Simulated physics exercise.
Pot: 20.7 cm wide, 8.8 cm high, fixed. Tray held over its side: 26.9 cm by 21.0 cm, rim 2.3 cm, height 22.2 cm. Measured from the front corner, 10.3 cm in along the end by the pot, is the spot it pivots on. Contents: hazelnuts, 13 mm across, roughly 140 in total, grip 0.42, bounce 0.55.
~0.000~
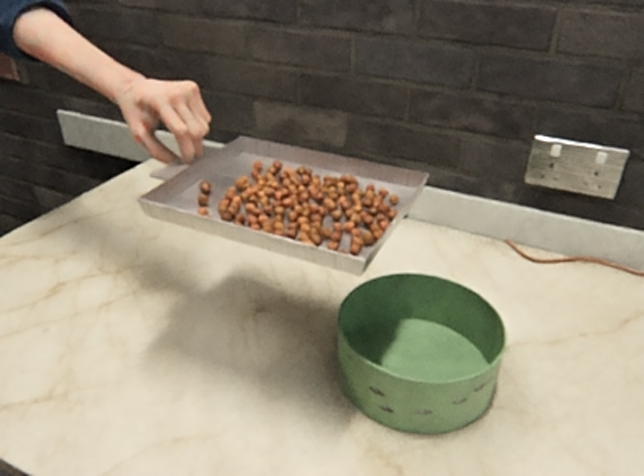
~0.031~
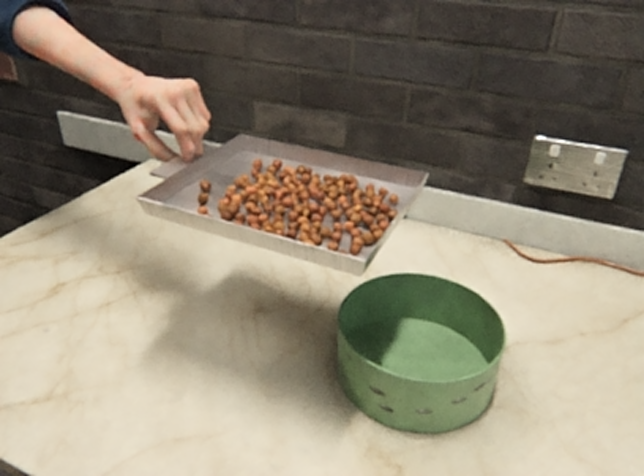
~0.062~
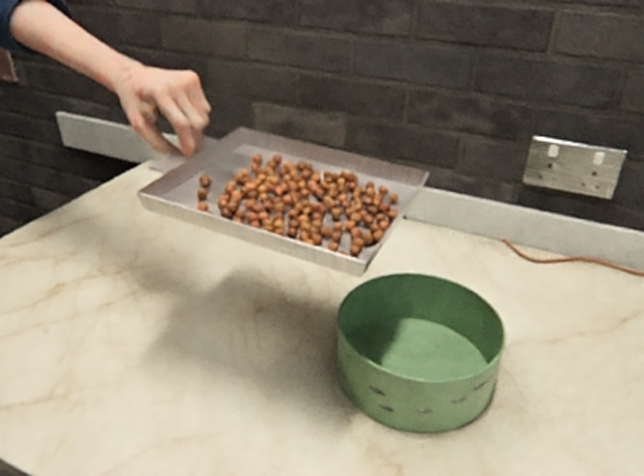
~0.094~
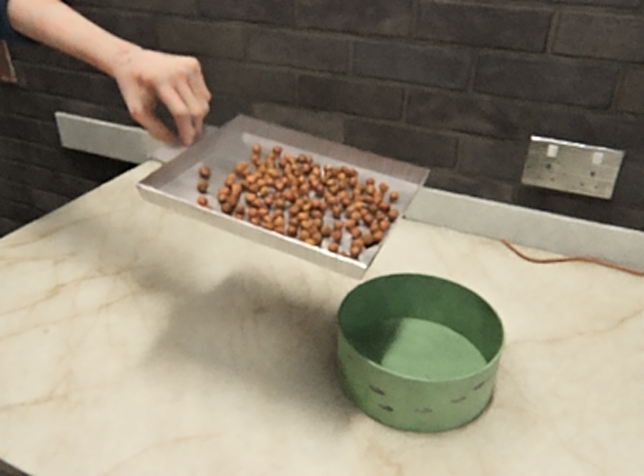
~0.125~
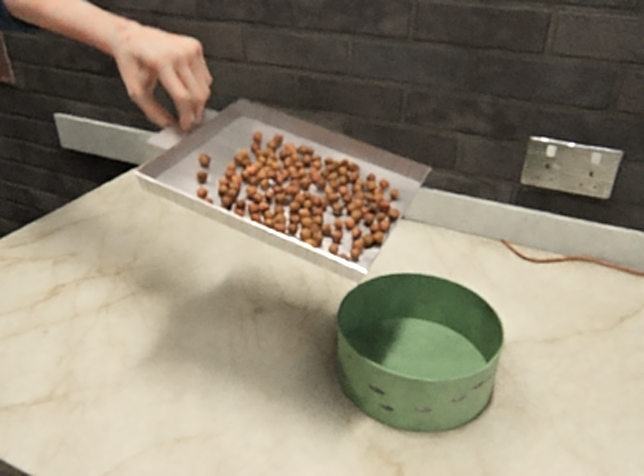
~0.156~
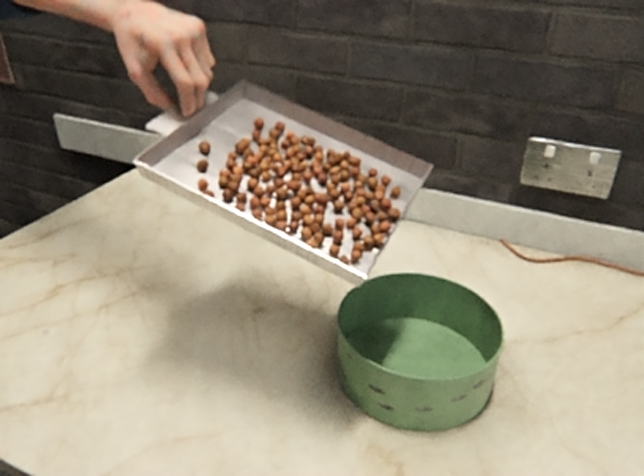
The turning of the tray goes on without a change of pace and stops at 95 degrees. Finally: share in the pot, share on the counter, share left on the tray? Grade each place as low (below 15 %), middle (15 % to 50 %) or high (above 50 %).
Pot - middle; counter - high; tray - low.
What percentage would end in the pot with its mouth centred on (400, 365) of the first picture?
About 95 per cent.
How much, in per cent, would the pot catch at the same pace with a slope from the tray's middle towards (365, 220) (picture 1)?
Estimate: Near 65 per cent.
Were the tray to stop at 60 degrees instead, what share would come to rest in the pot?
That would give about 0 per cent.
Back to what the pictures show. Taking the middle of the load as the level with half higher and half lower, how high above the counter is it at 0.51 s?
Median height: Approx. 26 cm.
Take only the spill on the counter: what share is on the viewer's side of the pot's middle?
Estimate: Close to 100 per cent of the pieces.
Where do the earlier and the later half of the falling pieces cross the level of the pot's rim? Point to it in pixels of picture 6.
Near (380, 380) at first, near (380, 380) afterwards.
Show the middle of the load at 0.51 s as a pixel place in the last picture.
(356, 215), roughly.
After 0.37 s, tilt 58 degrees; the tray holds 100 %, the pot 0 %.
Then, at 0.51 s, tilt 84 degrees; the tray holds 100 %, the pot 0 %.
Then, at 0.78 s, tilt 95 degrees; the tray holds 10 %, the pot 25 %.
In the end, at 2.0 s, pot 30 %, counter 70 %, tray 0 %.
